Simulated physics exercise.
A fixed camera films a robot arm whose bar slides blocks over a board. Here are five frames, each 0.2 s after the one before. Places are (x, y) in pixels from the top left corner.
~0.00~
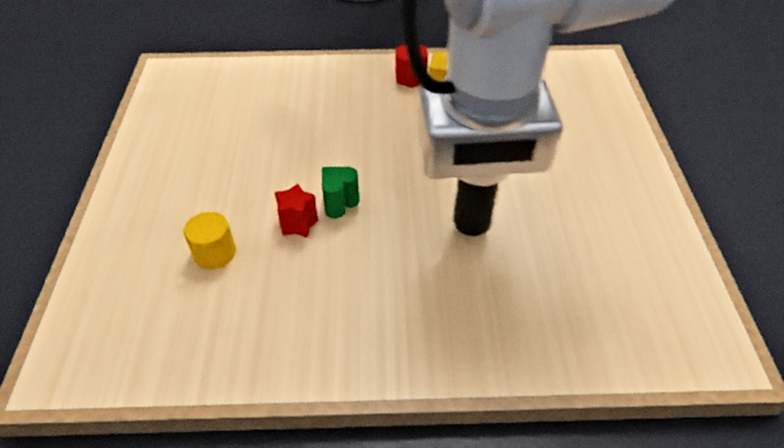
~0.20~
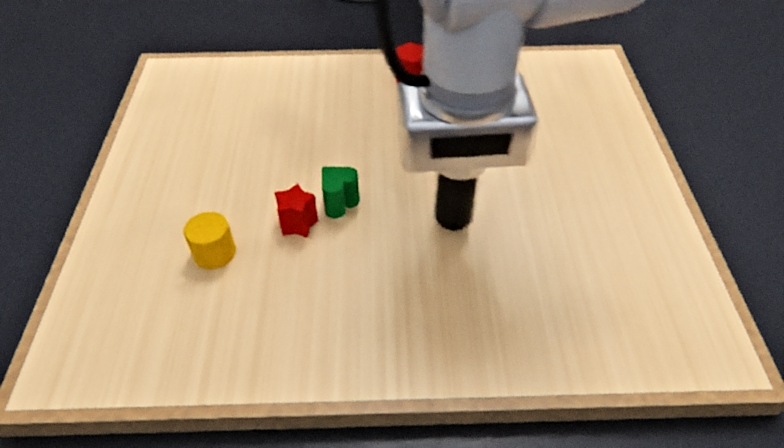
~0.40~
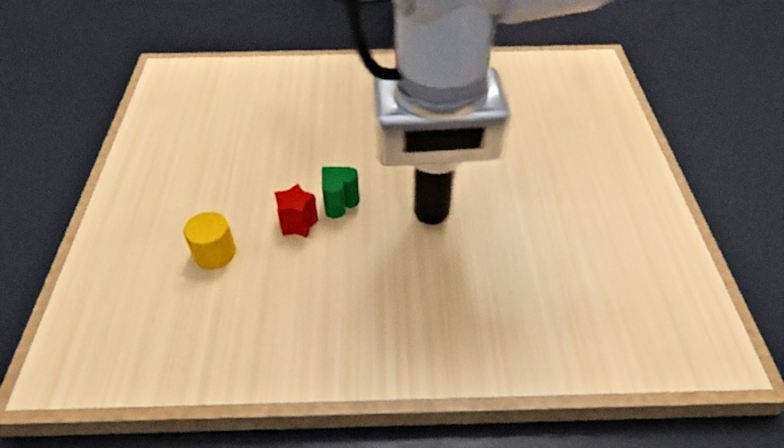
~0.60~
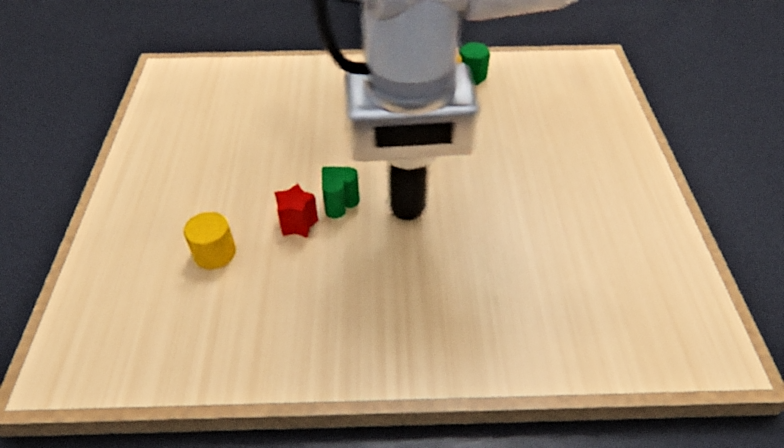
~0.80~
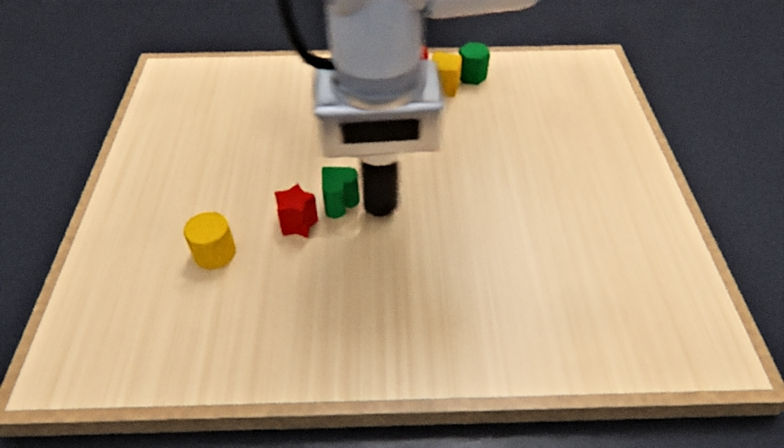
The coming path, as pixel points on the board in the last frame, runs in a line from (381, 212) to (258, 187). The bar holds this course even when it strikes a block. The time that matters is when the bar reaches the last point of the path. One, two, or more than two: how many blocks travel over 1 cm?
1 block.
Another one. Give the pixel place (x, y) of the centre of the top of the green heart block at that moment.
It should be at about (223, 154).
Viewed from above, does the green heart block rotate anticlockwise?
Going by the path, yes.
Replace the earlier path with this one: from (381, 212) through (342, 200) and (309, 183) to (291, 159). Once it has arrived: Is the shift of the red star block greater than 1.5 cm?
The answer is no.
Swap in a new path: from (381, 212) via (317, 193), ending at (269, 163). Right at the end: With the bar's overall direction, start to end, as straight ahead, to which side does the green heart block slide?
Picture yourself facing from the start of the path to its end: The green heart block moves off to your left.
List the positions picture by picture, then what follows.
The first frame shows tip of the bar at (472, 223), middles of tops, red star block at (293, 198), green heart block at (337, 177).
The second frame shows bar at (453, 218), nothing pushed.
The third frame shows bar at (432, 212), nothing pushed.
The fourth frame shows bar at (408, 208), nothing pushed.
The fifth frame shows bar at (381, 204), red star block at (293, 198), green heart block at (337, 177).
On the path given first. One third of the way, bar at (338, 195); green heart block at (306, 169), turned 25° anticlockwise.
Two thirds of the way, bar at (296, 187); green heart block at (264, 161), turned 25° anticlockwise.
At the end, bar at (256, 180); red star block unmoved; green heart block at (223, 154), turned 25° anticlockwise.
